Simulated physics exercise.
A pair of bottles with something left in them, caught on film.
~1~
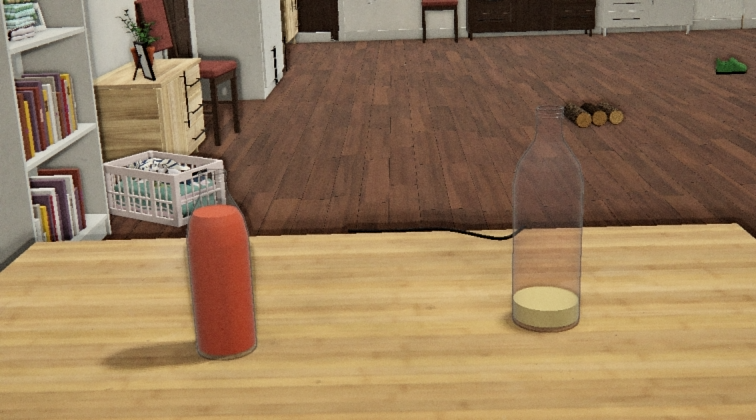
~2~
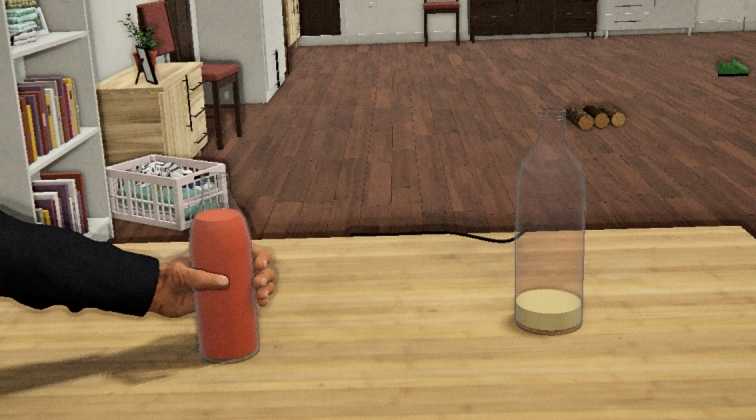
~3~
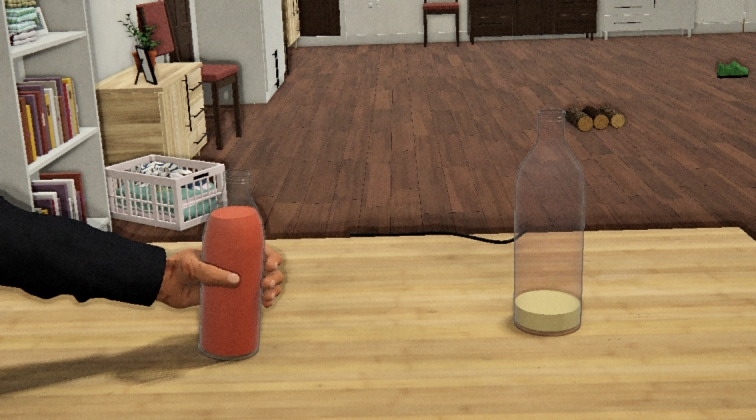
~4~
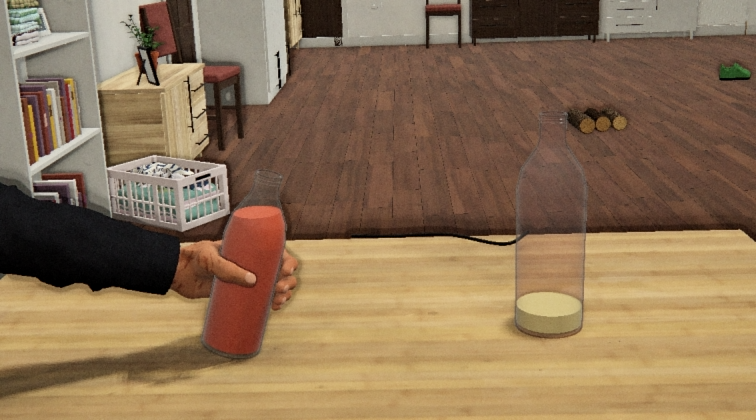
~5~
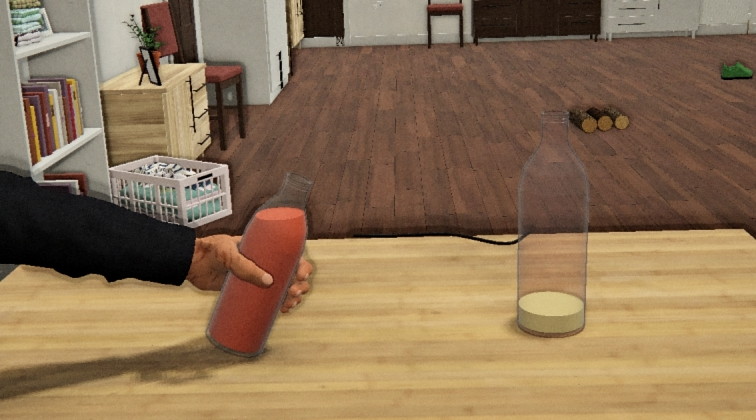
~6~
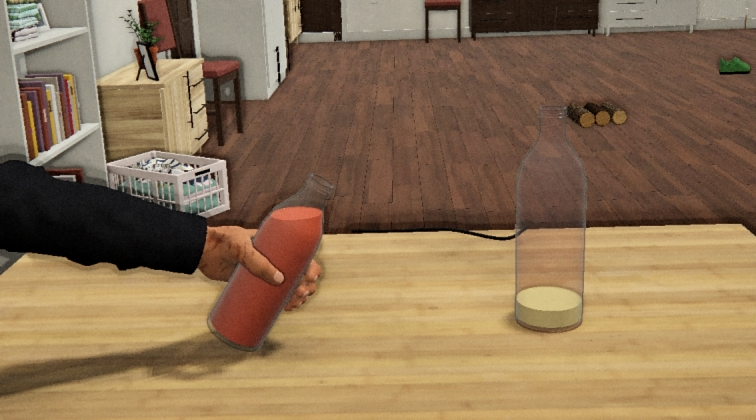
On a wooden table in a room, two clear bottles stood apart, one mostly full of red and one nearly empty, before a dark-sleeved hand gripped the left one and tilted it rightward.
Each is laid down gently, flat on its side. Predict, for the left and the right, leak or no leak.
Left: Leak, right: No leak.
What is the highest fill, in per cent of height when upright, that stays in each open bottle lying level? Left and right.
The first takes 24 %, the second 24 %.
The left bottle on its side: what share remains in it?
Near 30 in a hundred.
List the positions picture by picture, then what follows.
In the first frame, both stand upright; left bottle (220, 259) about three quarters full, open; right bottle (548, 214) nearly empty, open.
In the second frame, a hand takes the left bottle; left bottle about three quarters full, surface at (218, 215); right bottle nearly empty, surface at (549, 302).
In the third frame, the left bottle is being lowered; left bottle (233, 260) about three quarters full; right bottle (549, 218) nearly empty.
In the fourth frame, the left bottle is being lowered; left bottle about three quarters full, surface at (261, 213); right bottle nearly empty, surface at (549, 305).
In the fifth frame, the left bottle is being lowered; left bottle (267, 259) tipped 25°; right bottle (553, 220) nearly empty.
In the sixth frame, the left bottle is being lowered; left bottle (278, 256) tipped 30°, open; right bottle nearly empty, surface at (549, 299), open.
A moment on, the left bottle is nearly down; left bottle, a puddle at its mouth.
Further on, the left bottle lies flat; left bottle, a puddle at its mouth.
When it is over, both lie flat; left bottle, a puddle at its mouth; right bottle, all still inside.
